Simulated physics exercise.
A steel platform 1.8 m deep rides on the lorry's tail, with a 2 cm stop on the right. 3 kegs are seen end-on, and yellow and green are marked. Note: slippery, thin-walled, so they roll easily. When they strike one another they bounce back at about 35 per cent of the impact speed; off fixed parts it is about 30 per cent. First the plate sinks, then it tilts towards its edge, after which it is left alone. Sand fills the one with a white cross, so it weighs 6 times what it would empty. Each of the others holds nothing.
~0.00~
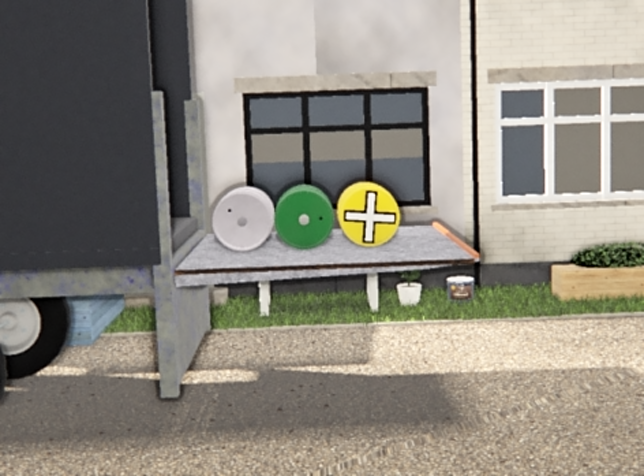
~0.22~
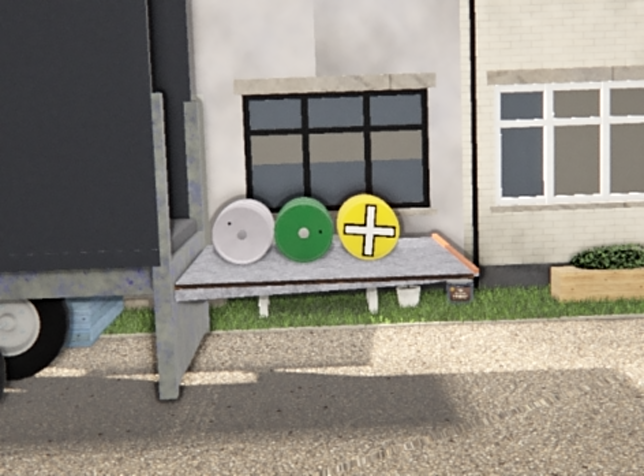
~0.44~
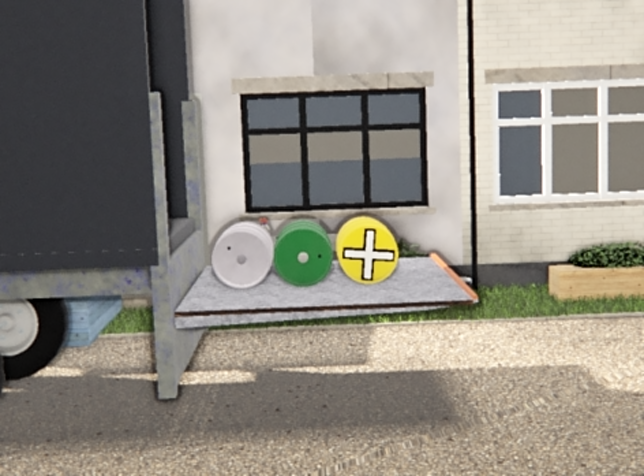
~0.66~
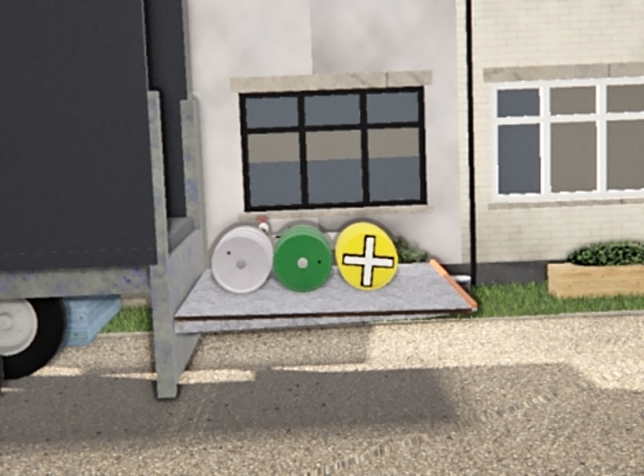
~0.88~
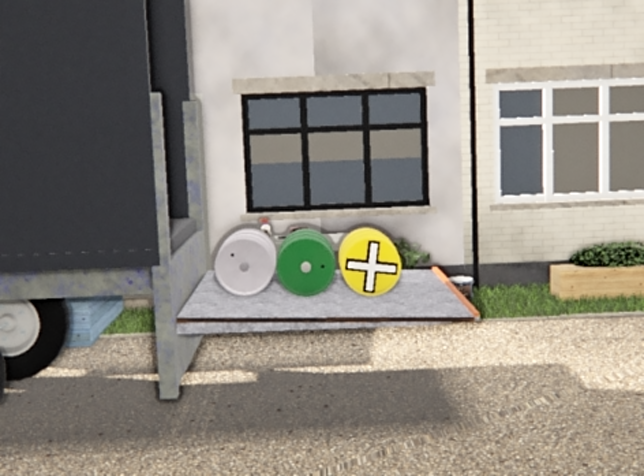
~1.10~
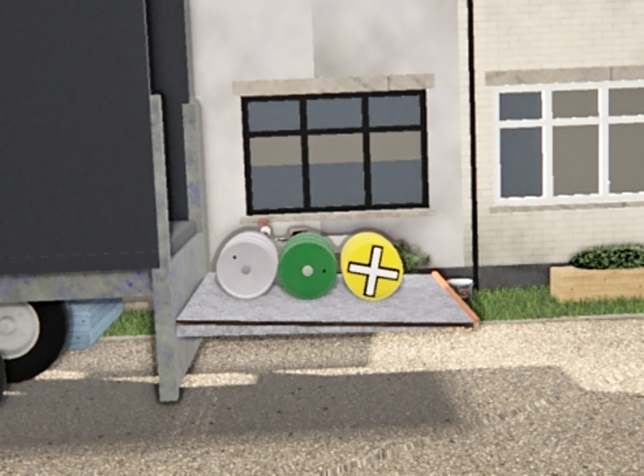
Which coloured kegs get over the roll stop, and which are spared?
Yellow: Stays put; green: Stays put.
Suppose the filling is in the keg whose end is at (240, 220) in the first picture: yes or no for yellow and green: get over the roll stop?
For yellow it happens, while for green it happens.
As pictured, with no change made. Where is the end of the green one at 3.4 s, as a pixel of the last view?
Position: About (380, 272).
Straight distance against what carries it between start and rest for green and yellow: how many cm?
Green: 50; yellow: 50.
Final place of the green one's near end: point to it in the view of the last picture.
It ends up close to (383, 272).
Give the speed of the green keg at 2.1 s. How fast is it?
0.3 m/s or so.
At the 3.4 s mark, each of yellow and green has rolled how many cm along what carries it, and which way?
Yellow 45 right, green 50 right.
After 2.1 s, yellow is on the plate, 35 cm from the stop, rolling right; green is on the plate, 85 cm from the stop, rolling right; 0 of 3 are off.
After 3.4 s, yellow is on the plate, 10 cm from the stop, rolling left; green is on the plate, 50 cm from the stop, rolling left; 0 of 3 are off.
At rest (4.9 s), yellow is on the plate, 10 cm from the stop; green is on the plate, 50 cm from the stop; 0 of 3 are off.
